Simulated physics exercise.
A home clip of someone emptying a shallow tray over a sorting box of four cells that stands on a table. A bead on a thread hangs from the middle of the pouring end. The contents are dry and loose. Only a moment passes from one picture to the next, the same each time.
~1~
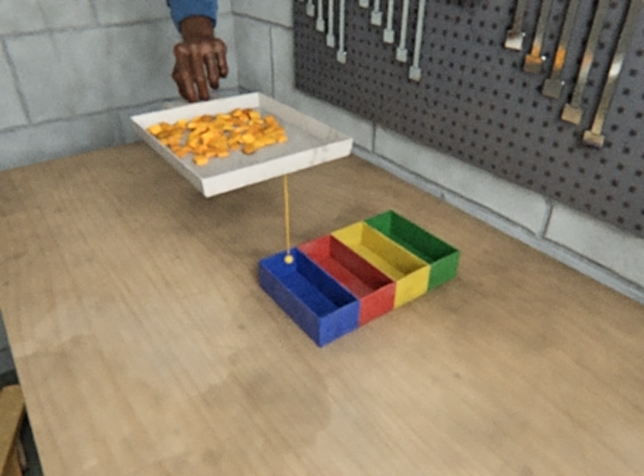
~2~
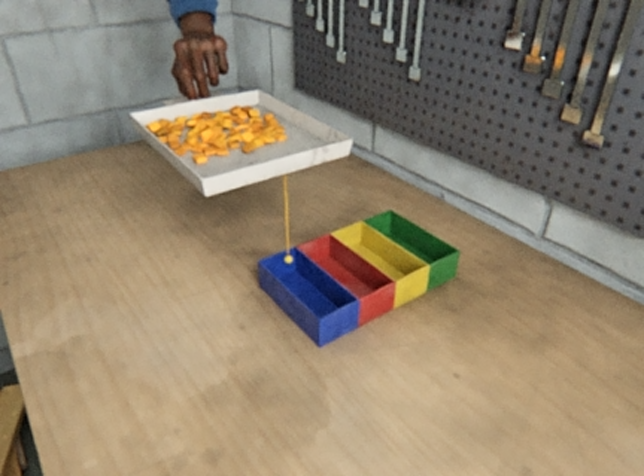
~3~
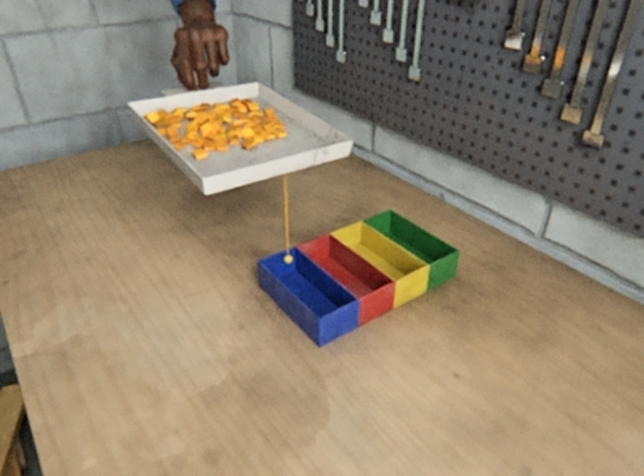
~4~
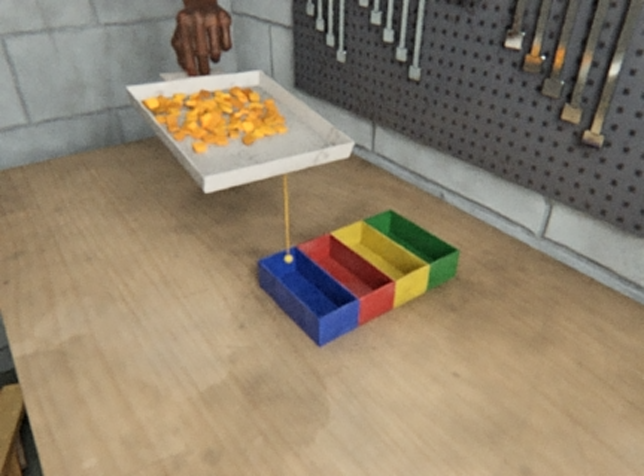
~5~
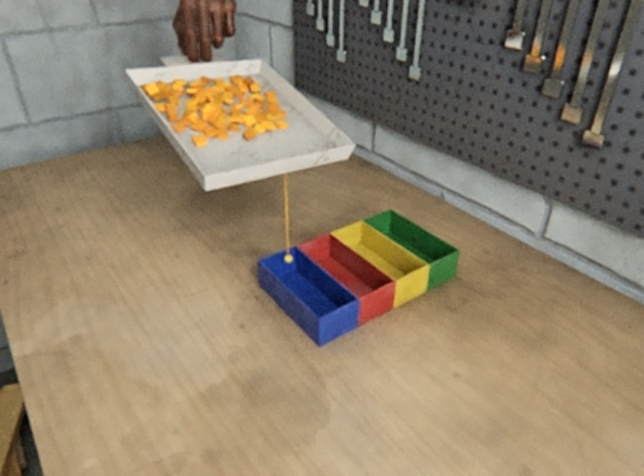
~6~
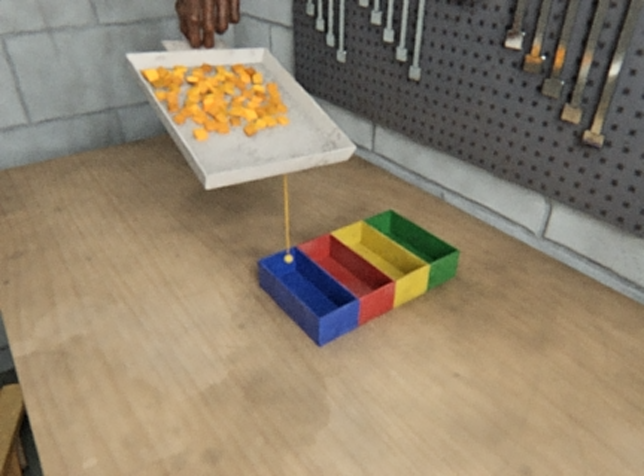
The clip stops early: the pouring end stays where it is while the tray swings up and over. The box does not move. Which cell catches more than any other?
Fullest: The red cell.
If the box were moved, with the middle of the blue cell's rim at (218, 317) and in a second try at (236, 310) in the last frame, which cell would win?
One: The green one. Two: The green cell.
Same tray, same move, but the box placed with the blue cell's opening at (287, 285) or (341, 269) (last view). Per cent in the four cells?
Roughly 90 per cent, and 70 per cent.
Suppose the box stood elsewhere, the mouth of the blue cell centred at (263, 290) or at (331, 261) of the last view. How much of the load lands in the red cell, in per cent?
About 20 and 20 per cent.
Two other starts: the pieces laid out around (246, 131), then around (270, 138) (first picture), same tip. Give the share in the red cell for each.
The first gives 50 %, the second 60 %.
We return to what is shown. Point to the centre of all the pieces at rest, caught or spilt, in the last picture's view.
At about (346, 297).
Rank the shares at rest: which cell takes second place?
In second place: The blue cell.
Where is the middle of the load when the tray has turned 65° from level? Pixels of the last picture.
Roughly at (299, 148).
Soon after the last picture, tray tipped steeply; nearly all on the tray; a small part falling or outside the box.
A little later, tray tipped past a quarter turn; most on the tray; a small part in the red cell; a small part in the blue cell; a stray few in the yellow cell; a stray few falling or outside the box.
Later still, tray tipped past a quarter turn; about two thirds in the red cell; about a quarter in the blue cell; a small part in the yellow cell; a small part falling or outside the box.
At rest, tray tipped past a quarter turn; about two thirds in the red cell; about a quarter in the blue cell; a small part in the yellow cell; none in the green cell; a small part outside the box.
